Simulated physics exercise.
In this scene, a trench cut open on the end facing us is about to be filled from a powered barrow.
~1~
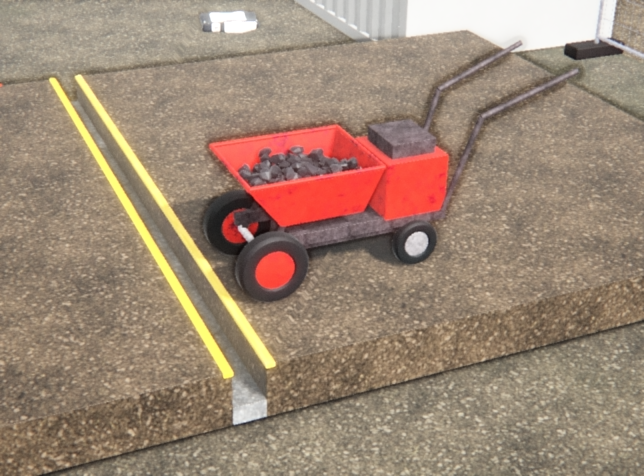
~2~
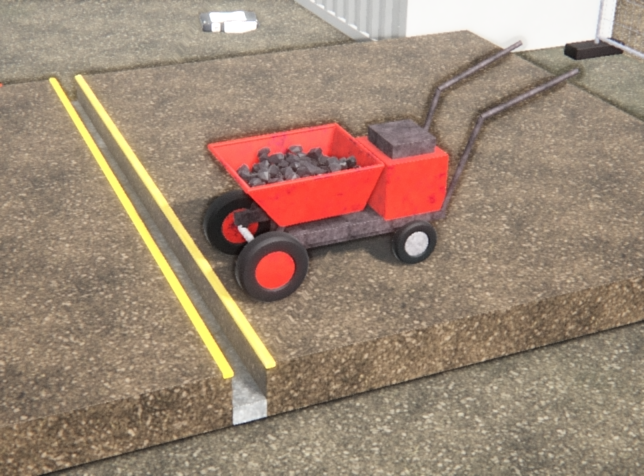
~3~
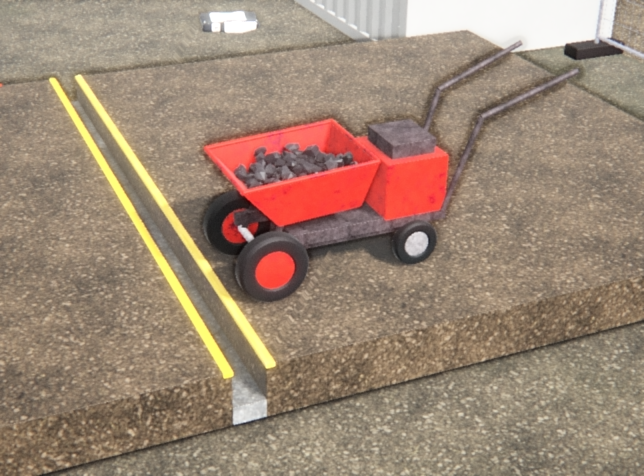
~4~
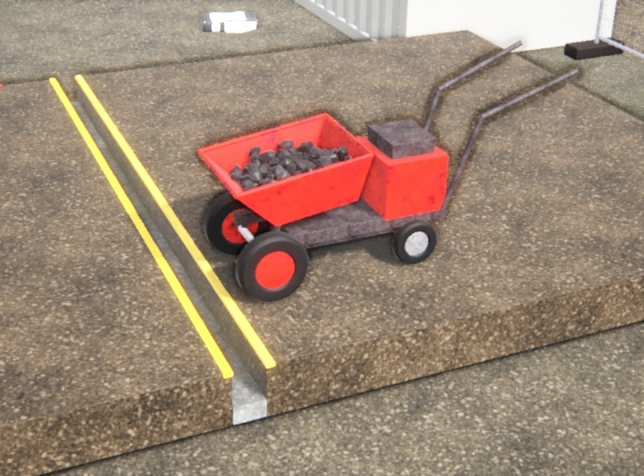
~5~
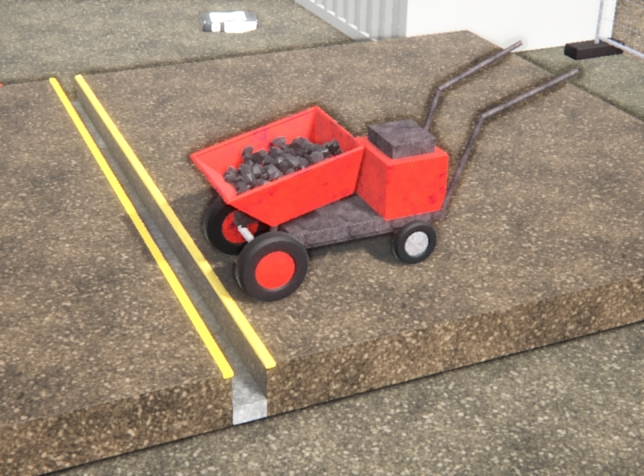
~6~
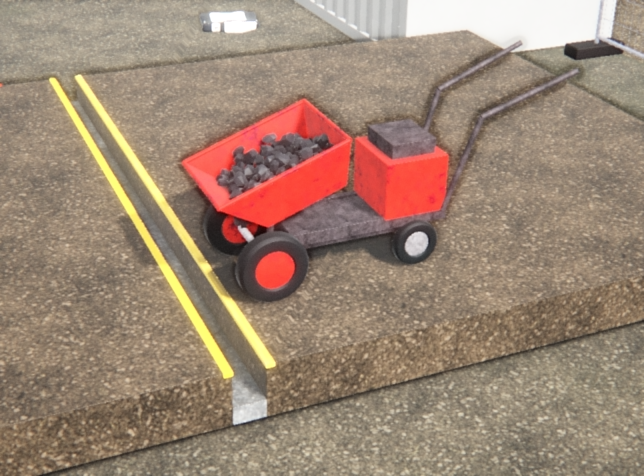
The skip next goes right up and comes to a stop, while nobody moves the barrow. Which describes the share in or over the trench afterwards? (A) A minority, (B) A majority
A.
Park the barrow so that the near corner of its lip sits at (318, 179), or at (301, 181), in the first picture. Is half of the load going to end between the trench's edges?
Lab note - position 1: A majority share; position 2: A majority share.
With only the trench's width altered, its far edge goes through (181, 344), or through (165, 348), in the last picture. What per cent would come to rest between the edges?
You'd get 20 in a hundred the first time and 70 in a hundred the second.
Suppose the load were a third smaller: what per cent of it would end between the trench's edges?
Roughly 0 percent of the load.
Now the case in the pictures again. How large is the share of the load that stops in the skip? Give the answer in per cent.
20 per cent, roughly.
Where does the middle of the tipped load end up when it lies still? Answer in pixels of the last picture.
Near (128, 295).
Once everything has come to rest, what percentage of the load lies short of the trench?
0 %.
Soon after the last picture, skip tipped steeply; all in the skip.
A little later, skip tipped right over; about two thirds in the skip; about a third beyond it.
Later still, skip tipped right over; about a quarter in the skip; a stray few in or heaped over the trench; most beyond it.
At rest, skip tipped right over; about a quarter in the skip; a stray few in or heaped over the trench; most beyond it.
